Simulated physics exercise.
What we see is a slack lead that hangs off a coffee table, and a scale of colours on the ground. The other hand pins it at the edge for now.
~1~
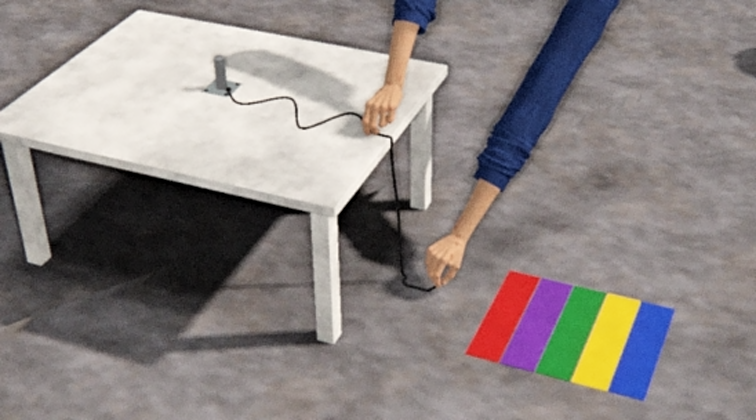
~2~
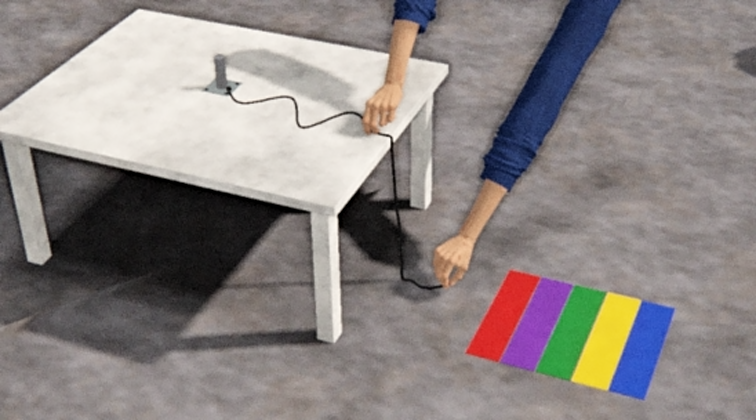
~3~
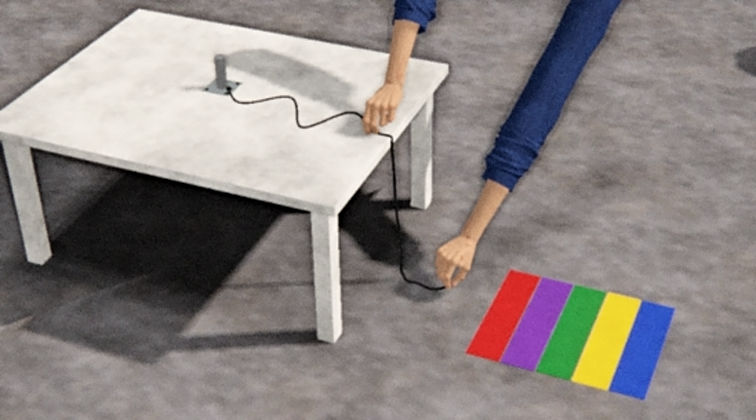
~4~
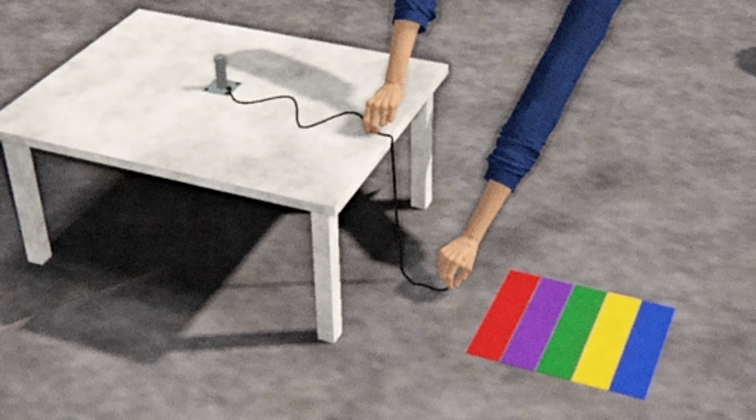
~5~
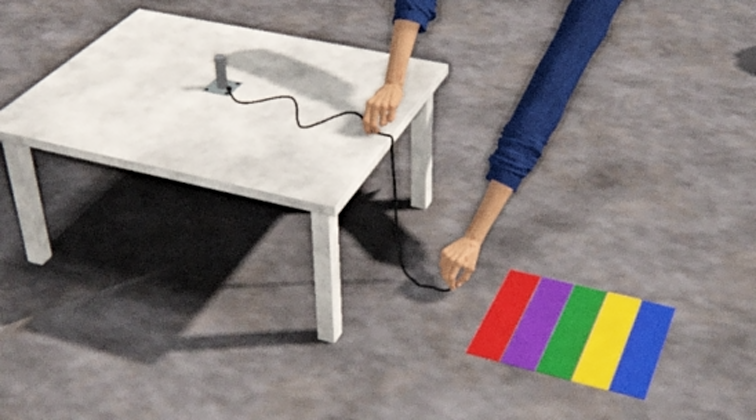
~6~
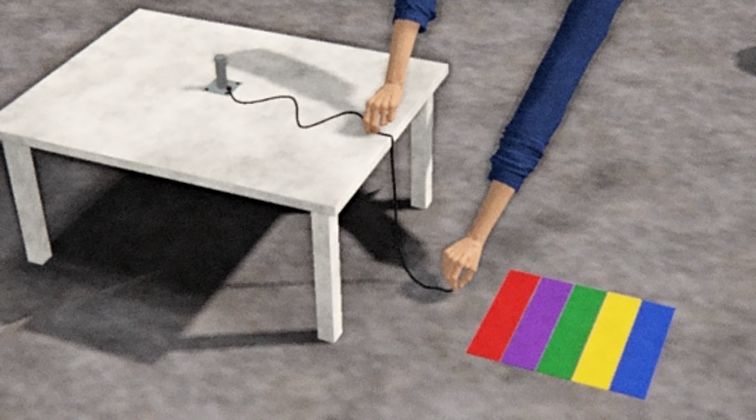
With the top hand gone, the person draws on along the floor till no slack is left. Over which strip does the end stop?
The end stops over the blue strip.
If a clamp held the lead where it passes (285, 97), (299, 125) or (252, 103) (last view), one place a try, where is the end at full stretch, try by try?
In that order: (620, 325), (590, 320) and (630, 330).
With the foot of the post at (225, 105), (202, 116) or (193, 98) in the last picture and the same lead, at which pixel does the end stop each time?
Near (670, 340), (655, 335) and (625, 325).
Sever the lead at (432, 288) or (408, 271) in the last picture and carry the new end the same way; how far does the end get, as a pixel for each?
The places are (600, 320) and (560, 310).
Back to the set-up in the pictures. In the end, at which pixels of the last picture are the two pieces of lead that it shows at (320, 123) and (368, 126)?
The first at (377, 125), the second at (435, 167).
Soon after, end near (581, 316); over green.
After that, end near (622, 326); over yellow.
At the stop, end near (646, 332); over blue. It gets as far as the blue strip.
